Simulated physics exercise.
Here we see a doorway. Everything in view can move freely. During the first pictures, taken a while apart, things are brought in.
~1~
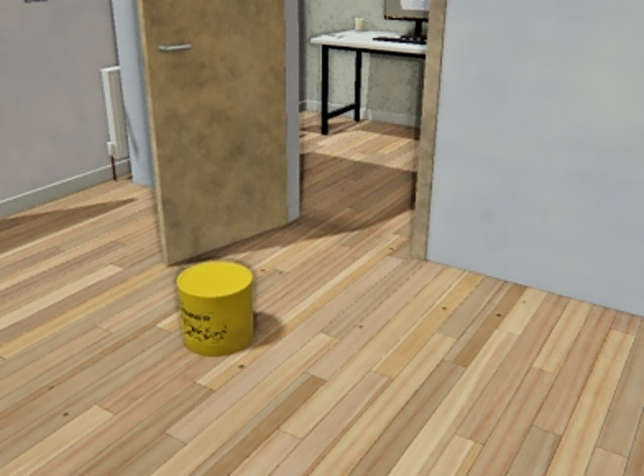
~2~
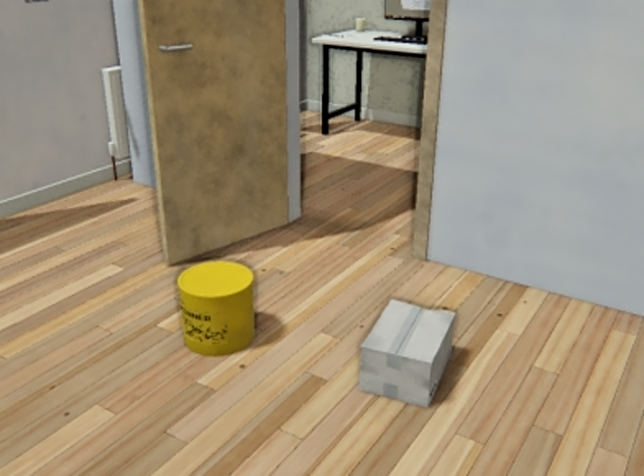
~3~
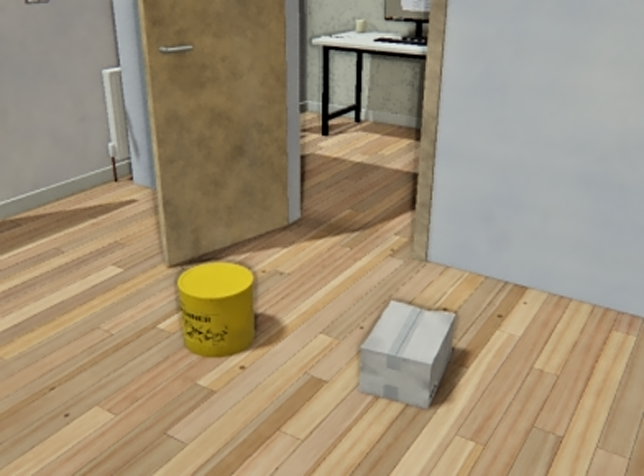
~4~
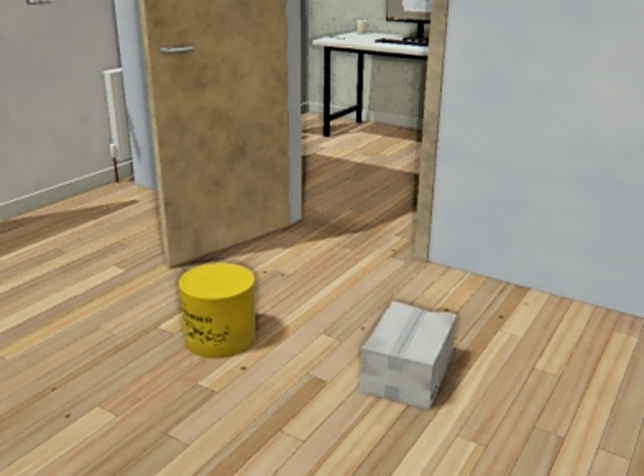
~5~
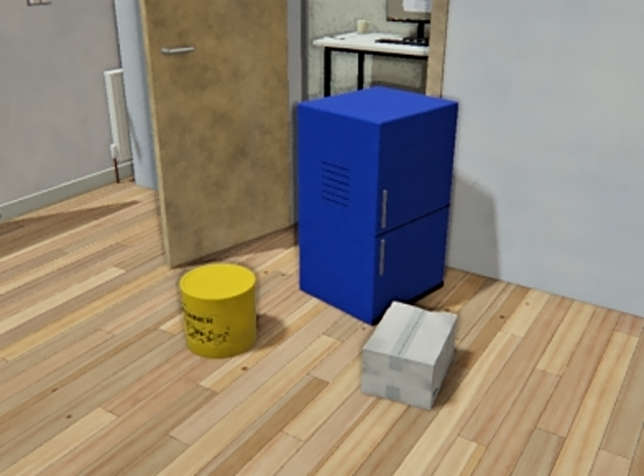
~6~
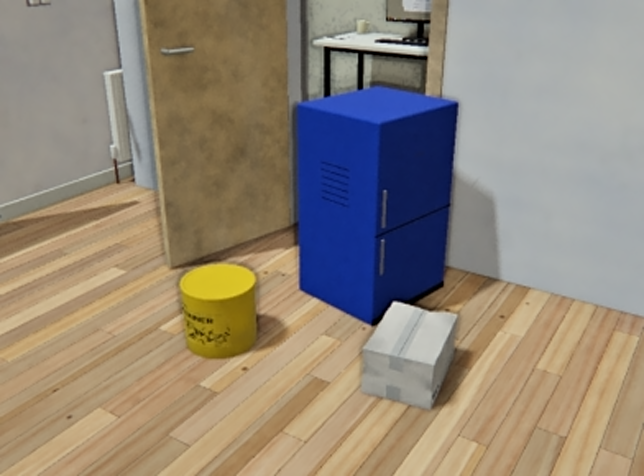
A room with pale wooden plank flooring is seen from slightly above, looking towards an open brown door and a doorway with a white desk beyond. A yellow pail stands alone left of centre, then a white parcel appears to its right, and later a tall blue appliance appears behind the parcel, partly blocking the doorway. Nothing visibly slides or swings, and the camera stays practically still.
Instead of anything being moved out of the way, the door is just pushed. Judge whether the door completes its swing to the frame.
Most likely the doorway will still have an opening.
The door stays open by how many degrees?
Roughly 55 degrees open.
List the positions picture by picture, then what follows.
Door wide open and still, in the first picture.
Door wide open and still; white parcel (408, 351); yellow pail (218, 308), in the second picture.
Door wide open and still; white parcel (408, 352); yellow pail (218, 309), in the third picture.
Door wide open and still; white parcel (410, 353); yellow pail (219, 310), in the fourth picture.
Door wide open and still; white parcel (411, 353); yellow pail (220, 310), in the fifth picture.
Door wide open and still; blue appliance (375, 201); white parcel (411, 353), in the sixth picture.
Then, 0.90 s past the last view, door 86° open.
Then, 1.40 s past the last view, door 69° open.
Finally, door 53° open; all 3 still in place. Final places as the last picture's camera would see them, blue appliance near (375, 201).
